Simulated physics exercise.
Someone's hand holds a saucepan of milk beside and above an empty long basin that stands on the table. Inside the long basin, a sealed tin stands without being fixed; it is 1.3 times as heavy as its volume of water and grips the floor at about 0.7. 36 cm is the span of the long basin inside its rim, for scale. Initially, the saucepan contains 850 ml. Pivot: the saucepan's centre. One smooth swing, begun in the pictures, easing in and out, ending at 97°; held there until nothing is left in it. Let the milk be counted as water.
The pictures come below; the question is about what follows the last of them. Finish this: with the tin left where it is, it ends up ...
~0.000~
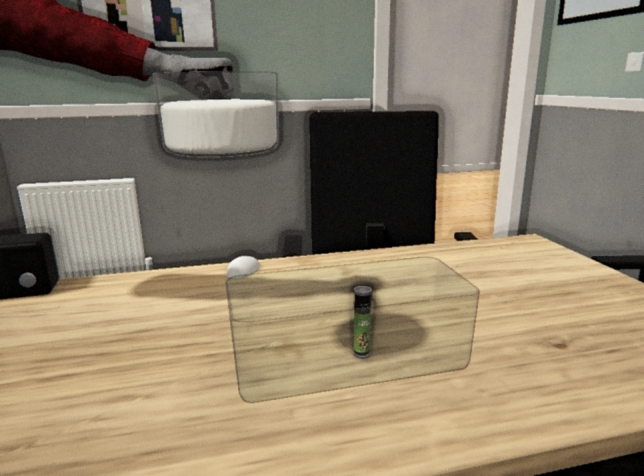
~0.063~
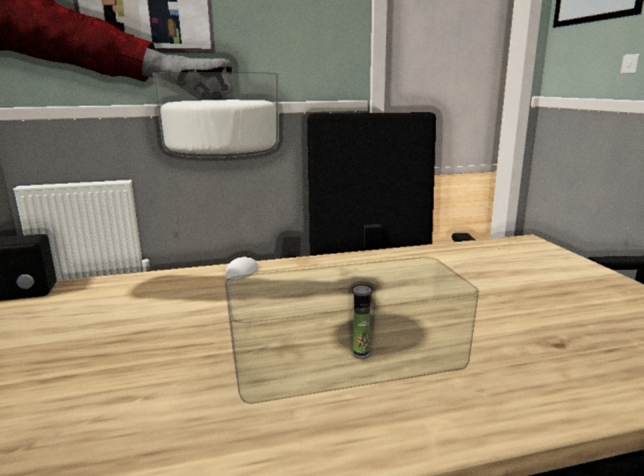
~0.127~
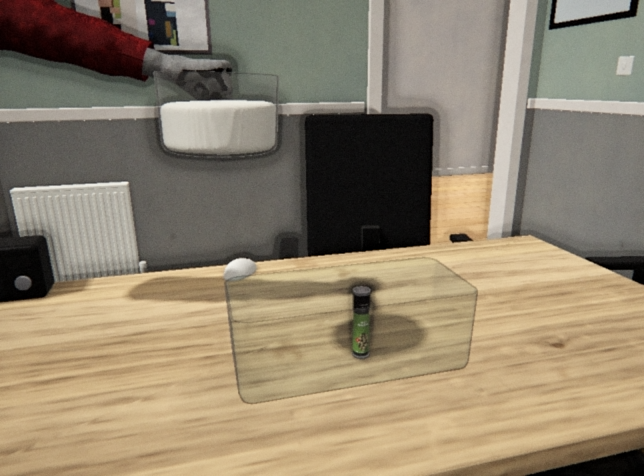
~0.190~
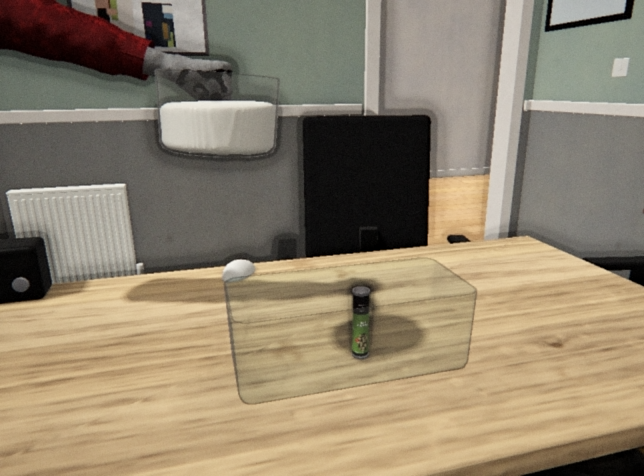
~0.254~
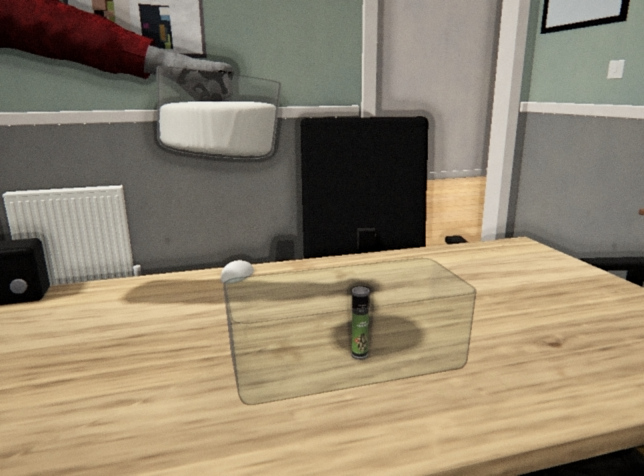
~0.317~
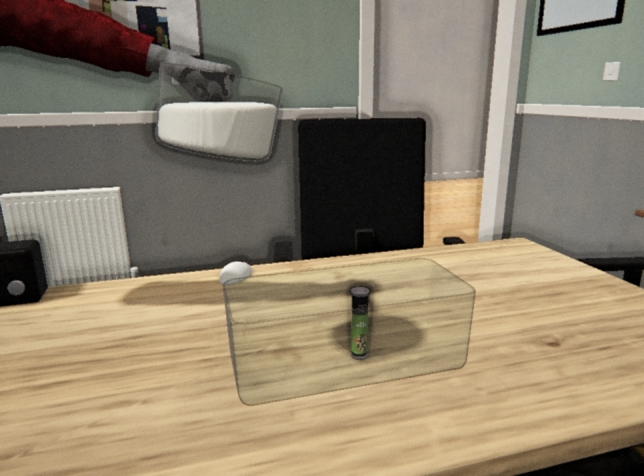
It ends up knocked over.
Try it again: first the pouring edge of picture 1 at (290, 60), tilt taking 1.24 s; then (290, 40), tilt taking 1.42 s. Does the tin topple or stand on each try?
First it goes over; then it falls.
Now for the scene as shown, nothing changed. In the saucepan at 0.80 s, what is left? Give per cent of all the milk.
I'd estimate some 82 % remains.
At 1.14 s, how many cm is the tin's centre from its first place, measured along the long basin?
Near 0 cm.
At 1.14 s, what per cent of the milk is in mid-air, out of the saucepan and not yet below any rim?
In-air share: About 28 %.
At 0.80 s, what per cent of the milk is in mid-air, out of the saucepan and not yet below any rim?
Estimate: About 18 % of all of it.
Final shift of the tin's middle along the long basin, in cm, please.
Shift of tin centre: Approx. 7.5 cm.
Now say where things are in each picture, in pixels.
In the first frame, it leans 0°; its right rim is at (276, 75); the milk meets the walls at (161, 105) and (274, 103); the long basin's rim runs from (229, 299) to (457, 274); the tin's top is at (363, 293).
In the second frame, it leans 0°; its right rim is at (276, 76); the milk meets the walls at (161, 106) and (274, 103).
In the third frame, it leans 2°; its right rim is at (277, 78); the milk meets the walls at (161, 106) and (274, 104).
In the fourth frame, it leans 4°; its right rim is at (278, 81); the milk meets the walls at (160, 107) and (274, 104).
In the fifth frame, it leans 8°; its right rim is at (279, 85); the milk meets the walls at (160, 107) and (274, 106).
In the sixth frame, it leans 12°; its right rim is at (281, 90); the milk meets the walls at (160, 107) and (275, 106).
Then, 0.80 s in, the tilt is 58° and 83 per cent is still to pour; the tin stands where it began.
Then, 1.14 s in, the tilt is 89° and 27 per cent is still to pour; the tin stands where it began.
Then, 1.51 s in, the tilt is 97° and 4 per cent is still to pour; the tin lies on its side.
Then, 1.91 s in, the tilt is 97° and 1 per cent is still to pour; the tin lies on its side.
Finally, the tin lies on its side.
